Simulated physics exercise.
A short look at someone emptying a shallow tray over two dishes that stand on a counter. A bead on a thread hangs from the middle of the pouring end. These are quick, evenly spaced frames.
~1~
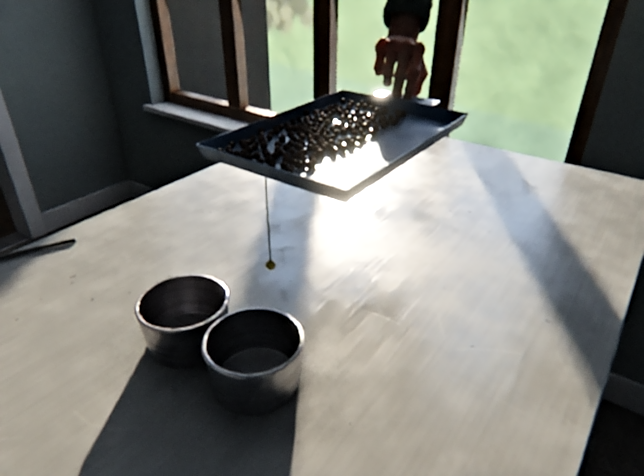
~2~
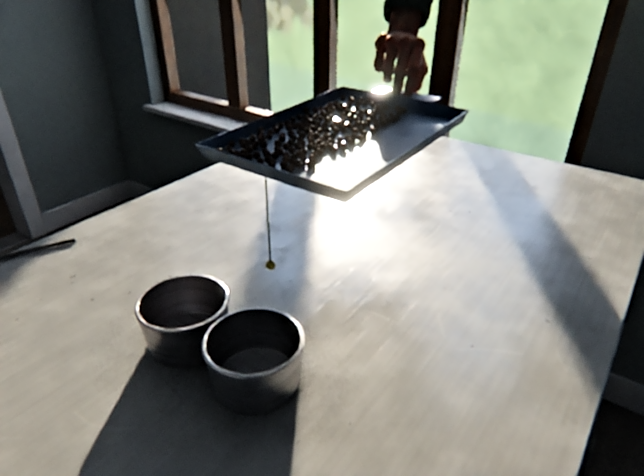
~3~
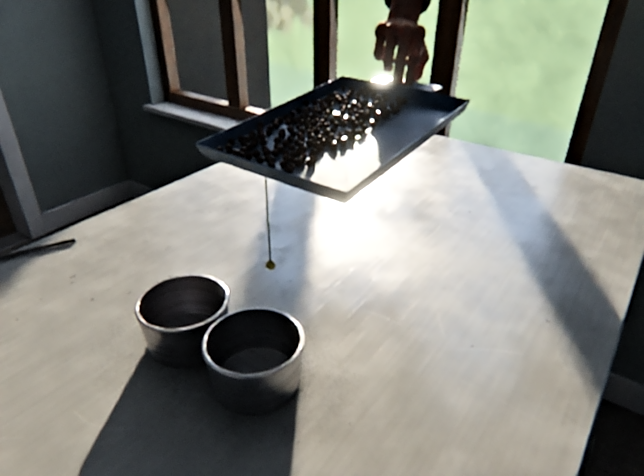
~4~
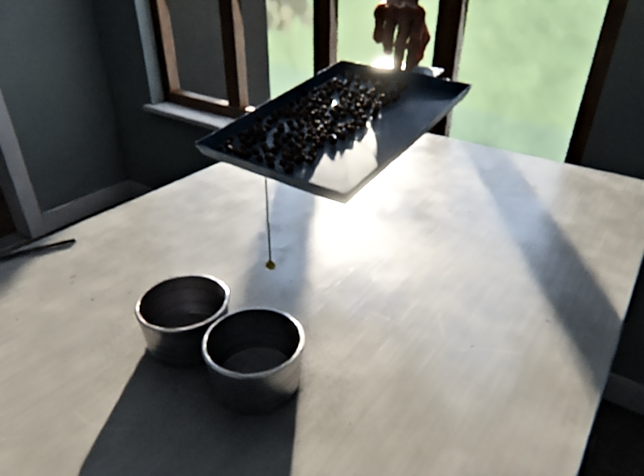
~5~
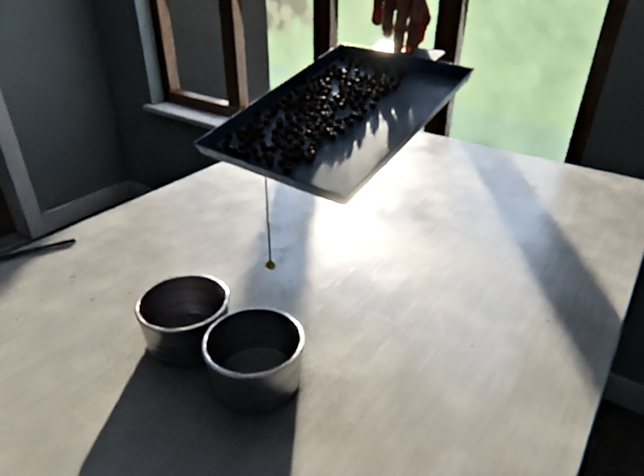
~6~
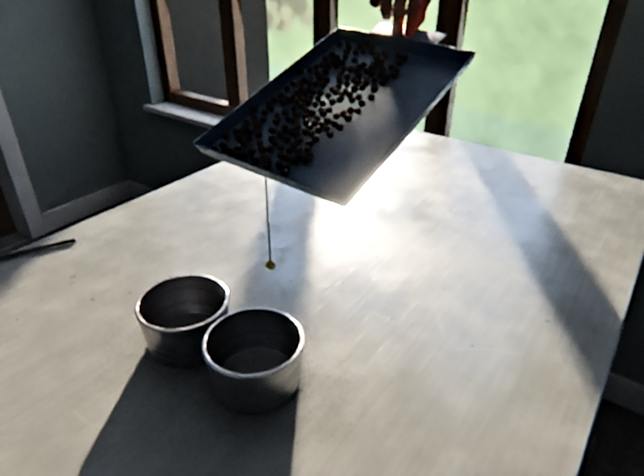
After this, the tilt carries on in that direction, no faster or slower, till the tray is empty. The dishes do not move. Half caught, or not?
Together they catch less than half.
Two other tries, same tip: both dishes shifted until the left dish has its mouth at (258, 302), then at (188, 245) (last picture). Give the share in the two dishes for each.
The first gives 80 %, the second 20 %.
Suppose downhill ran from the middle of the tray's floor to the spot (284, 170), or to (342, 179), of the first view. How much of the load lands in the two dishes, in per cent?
Roughly 30 per cent, and 0 per cent.
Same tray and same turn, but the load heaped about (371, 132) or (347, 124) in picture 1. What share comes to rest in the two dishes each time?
The first gives 20 %, the second 30 %.
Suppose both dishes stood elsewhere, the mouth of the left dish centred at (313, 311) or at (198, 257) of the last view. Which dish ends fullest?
One: The left dish. Two: The dish on the right.
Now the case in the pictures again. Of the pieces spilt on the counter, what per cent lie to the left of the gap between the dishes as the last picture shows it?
It comes to 10 per cent or so.
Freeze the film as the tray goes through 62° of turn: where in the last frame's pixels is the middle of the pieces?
At about (279, 178).
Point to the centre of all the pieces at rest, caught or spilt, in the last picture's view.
Roughly at (271, 351).
Just after the last frame, tray tipped steeply; roughly two thirds on the tray; about a tenth in the right dish; just a few in the left dish; about a tenth outside both; roughly a quarter in the air.
A moment on, tray tipped right over; about a tenth on the tray; about a tenth in the right dish; about a tenth in the left dish; roughly half outside both; roughly a quarter in the air.
Further on, tray tipped past a quarter turn; about a tenth in the right dish; roughly a quarter in the left dish; roughly two thirds outside both.
When it is over, tray tipped past a quarter turn; about a tenth in the right dish; roughly a quarter in the left dish; roughly two thirds outside both.
